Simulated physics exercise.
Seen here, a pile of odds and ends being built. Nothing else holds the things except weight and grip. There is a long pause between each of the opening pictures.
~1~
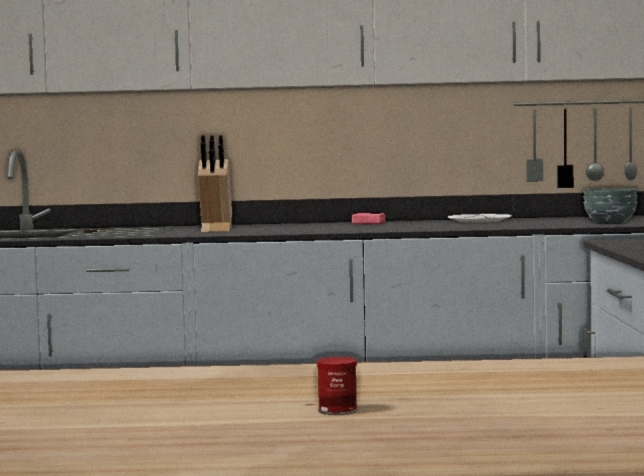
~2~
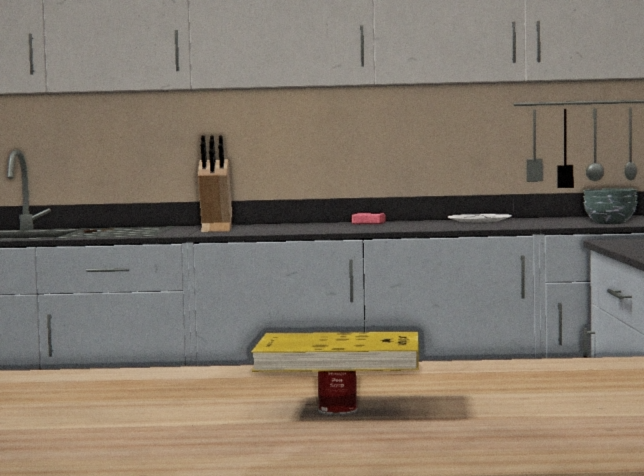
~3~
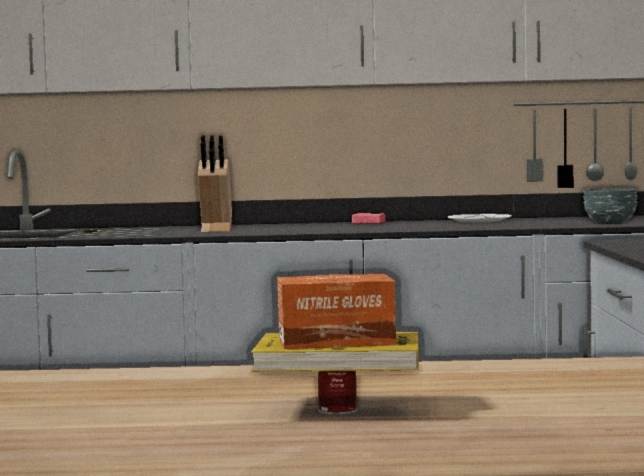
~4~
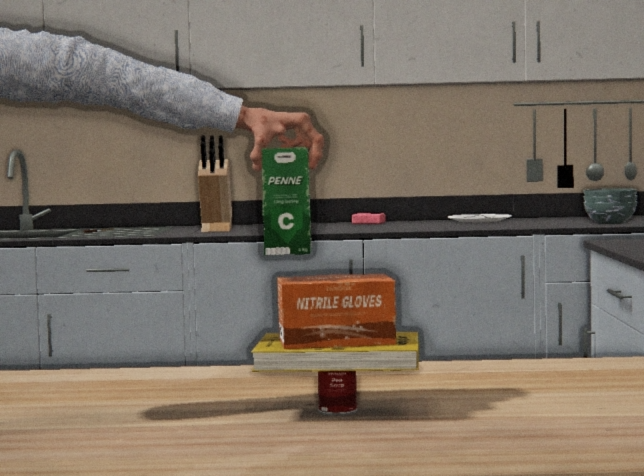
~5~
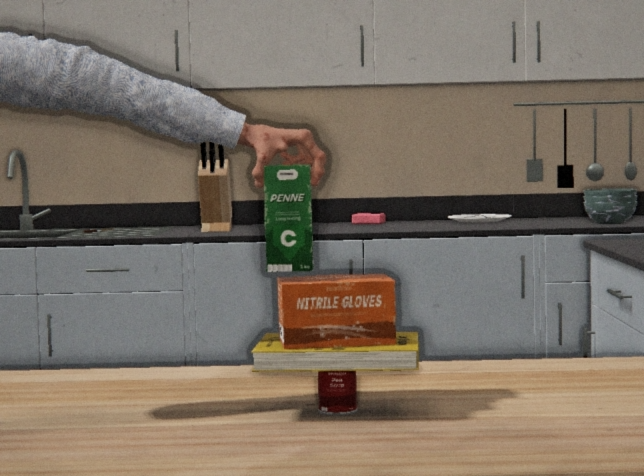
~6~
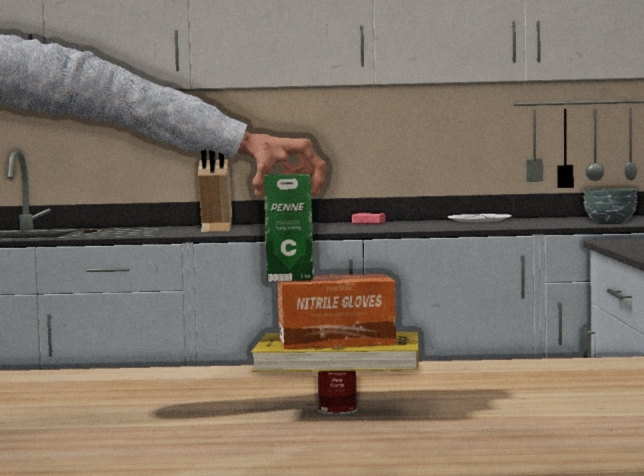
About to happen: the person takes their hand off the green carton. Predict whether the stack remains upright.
I reckon it sits tight.
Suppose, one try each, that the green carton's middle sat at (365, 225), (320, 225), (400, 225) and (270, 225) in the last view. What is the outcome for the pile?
Well, on the first go it stays steady, on the second it stays steady, on the third it tumbles down, and on the fourth it tumbles down.
Then, 0.20 s after the last picture, nothing has stirred.
Then, 0.30 s after the last picture, green carton resting near (289, 227).
Then, 0.60 s after the last picture, green carton resting near (288, 228).
Then, 0.90 s after the last picture, green carton resting near (288, 227).
At rest, all 4 in place. Seen from the same camera at the end, green carton near (288, 227). The pile holds.
